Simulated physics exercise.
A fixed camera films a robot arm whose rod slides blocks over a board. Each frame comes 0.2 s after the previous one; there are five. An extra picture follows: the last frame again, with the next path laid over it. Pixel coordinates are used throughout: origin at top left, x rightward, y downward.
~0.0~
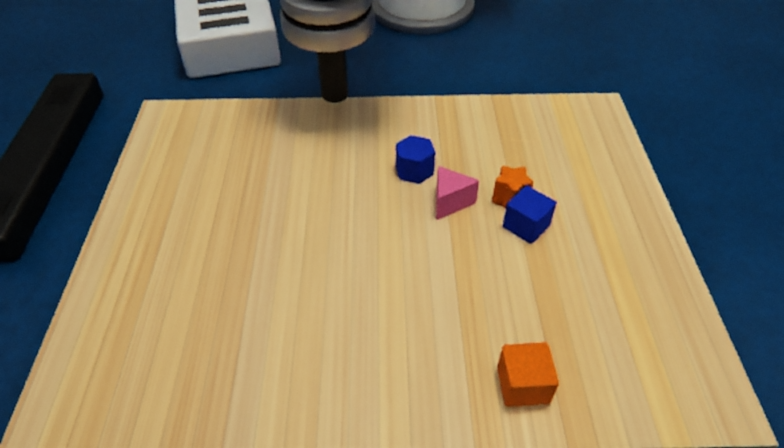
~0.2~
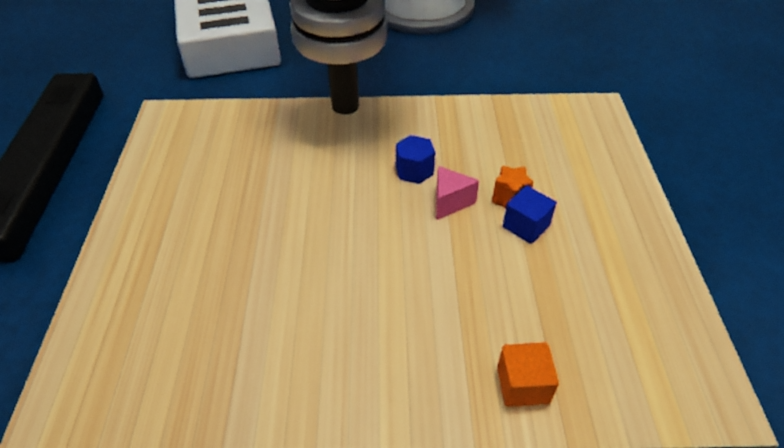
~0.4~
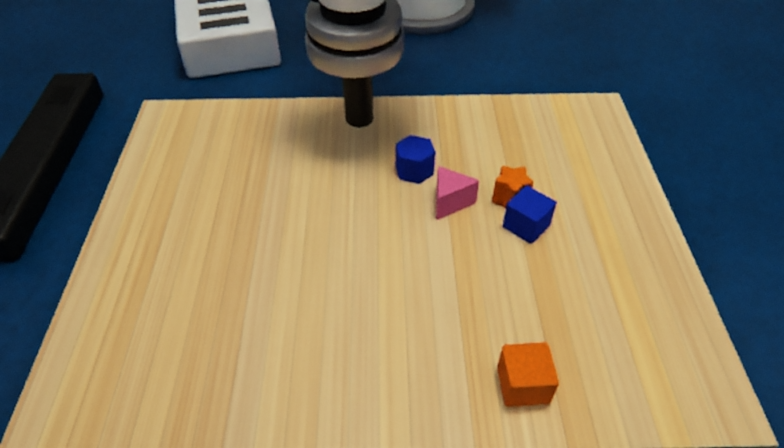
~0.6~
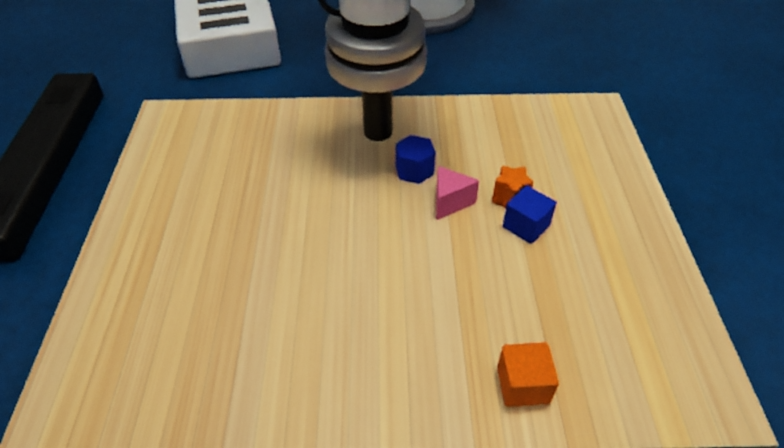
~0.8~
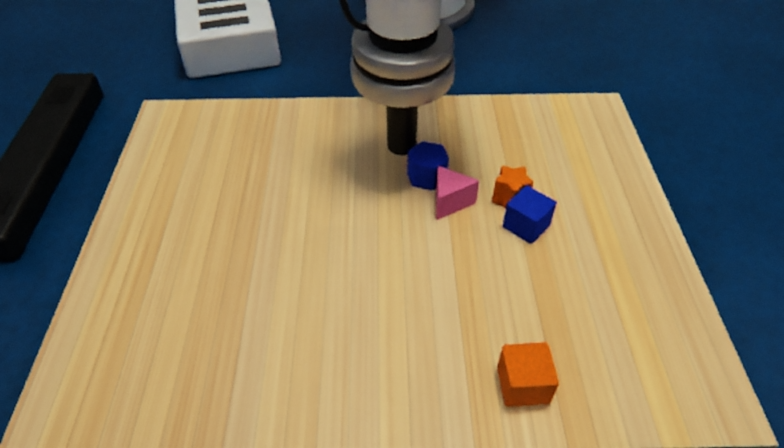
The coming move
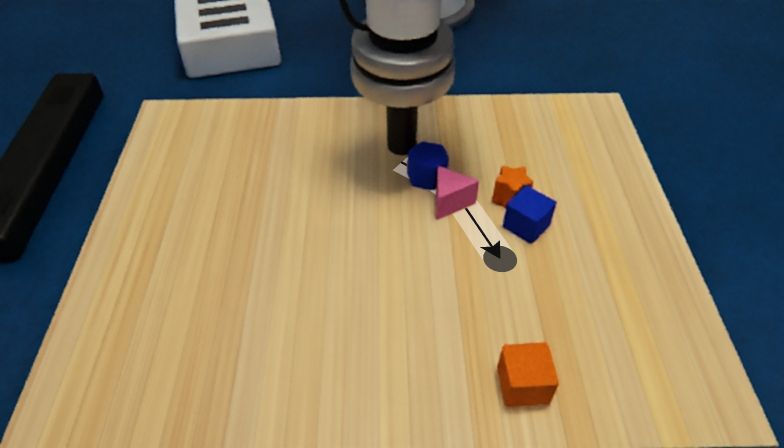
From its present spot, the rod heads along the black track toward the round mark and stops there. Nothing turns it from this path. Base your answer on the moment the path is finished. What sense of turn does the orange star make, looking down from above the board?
Viewed from above: Anti-clockwise.
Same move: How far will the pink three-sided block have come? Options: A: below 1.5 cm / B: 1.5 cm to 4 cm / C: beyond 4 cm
Answer: C.
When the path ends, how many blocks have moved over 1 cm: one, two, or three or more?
The answer is three or more blocks, counting only moves over 1 cm.
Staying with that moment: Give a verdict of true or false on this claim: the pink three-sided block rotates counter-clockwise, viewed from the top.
False.
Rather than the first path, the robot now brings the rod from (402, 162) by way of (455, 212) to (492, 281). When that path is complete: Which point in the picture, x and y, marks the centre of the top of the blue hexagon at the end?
It sits at (484, 175).
The drawn path runs from (402, 162) via (460, 200), ending at (500, 259).
The first path, step by step. One third of the way, rod (445, 169); blue hexagon (478, 172), turned 20° anticlockwise; pink three-sided block (480, 196), turned 85° clockwise.
Two thirds of the way, rod (475, 203); blue hexagon (510, 189), turned 60° anticlockwise; pink three-sided block (507, 222), turned 105° clockwise; orange star (538, 177), turned 45° anticlockwise; blue four-sided block (549, 208), turned 30° clockwise.
At the end, rod (503, 243); blue hexagon (511, 190), turned 65° anticlockwise; pink three-sided block (535, 251), turned 35° clockwise; orange star (538, 177), turned 50° anticlockwise; blue four-sided block (551, 208), turned 30° clockwise.
